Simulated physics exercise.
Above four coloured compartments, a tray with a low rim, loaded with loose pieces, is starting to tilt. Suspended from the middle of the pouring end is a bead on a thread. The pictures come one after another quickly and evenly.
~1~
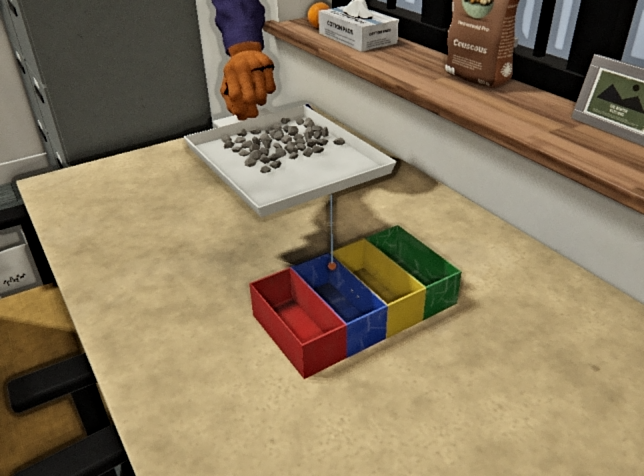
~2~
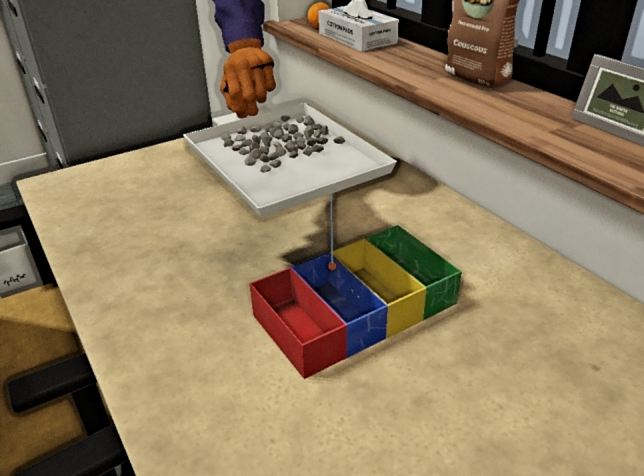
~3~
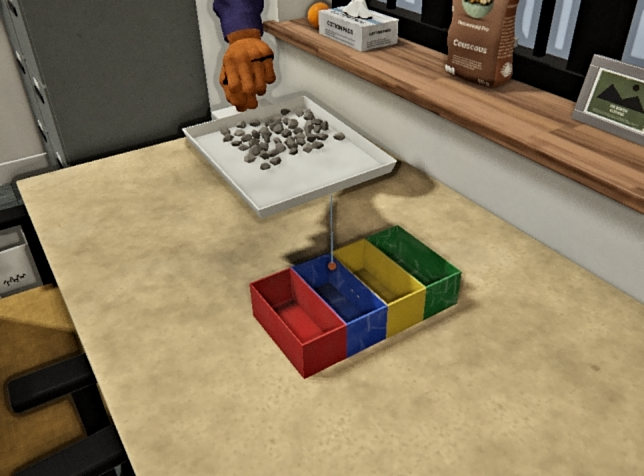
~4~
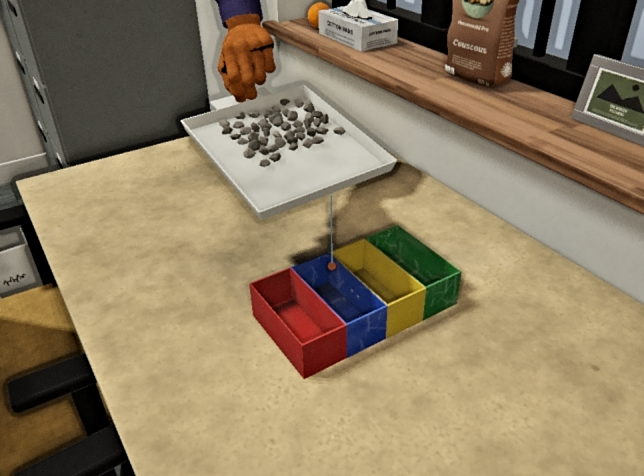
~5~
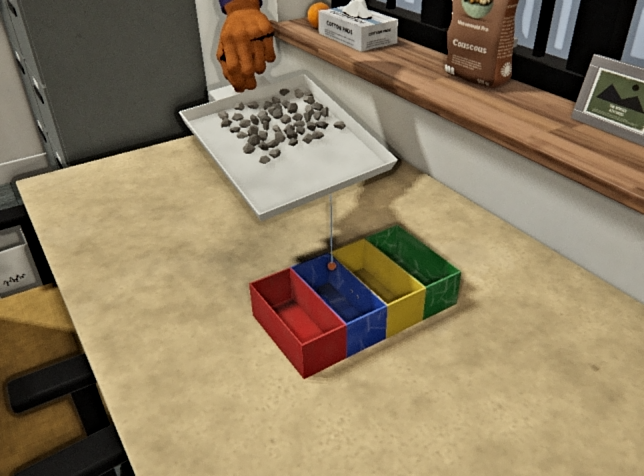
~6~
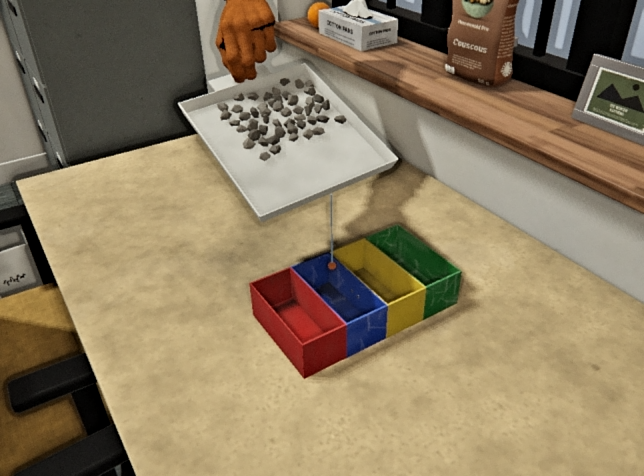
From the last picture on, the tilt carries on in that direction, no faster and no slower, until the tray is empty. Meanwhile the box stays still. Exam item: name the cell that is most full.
Answer: Red.
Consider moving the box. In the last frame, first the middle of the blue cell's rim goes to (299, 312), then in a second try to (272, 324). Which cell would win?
It would be that blue cell the first time and yellow the second time.
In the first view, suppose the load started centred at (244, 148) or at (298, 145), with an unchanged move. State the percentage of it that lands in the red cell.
The first gives 60 %, the second 50 %.
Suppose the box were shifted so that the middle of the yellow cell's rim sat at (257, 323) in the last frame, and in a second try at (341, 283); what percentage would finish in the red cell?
You'd get 0 in a hundred first and 20 in a hundred after that.
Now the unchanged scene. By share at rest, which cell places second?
Rank 2: The cell in blue.
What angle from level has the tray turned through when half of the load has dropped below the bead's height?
My estimate is some 105 degrees.
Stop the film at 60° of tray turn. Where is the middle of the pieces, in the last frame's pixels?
Load centre: Approx. (300, 192).
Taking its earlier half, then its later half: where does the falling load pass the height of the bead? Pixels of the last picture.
First part (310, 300), rest (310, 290).
Just after the last frame, tray tipped steeply; almost all on the tray; about a tenth falling or outside the box.
A moment on, tray tipped right over; roughly two thirds on the tray; about a tenth in the red cell; about a tenth in the blue cell; roughly a quarter falling or outside the box.
Further on, tray tipped past a quarter turn; roughly half in the red cell; roughly a quarter in the blue cell; just a few in the yellow cell; about a tenth falling or outside the box.
When it is over, tray tipped past a quarter turn; roughly half in the red cell; roughly a quarter in the blue cell; just a few in the yellow cell; not one in the green cell; about a tenth outside the box.
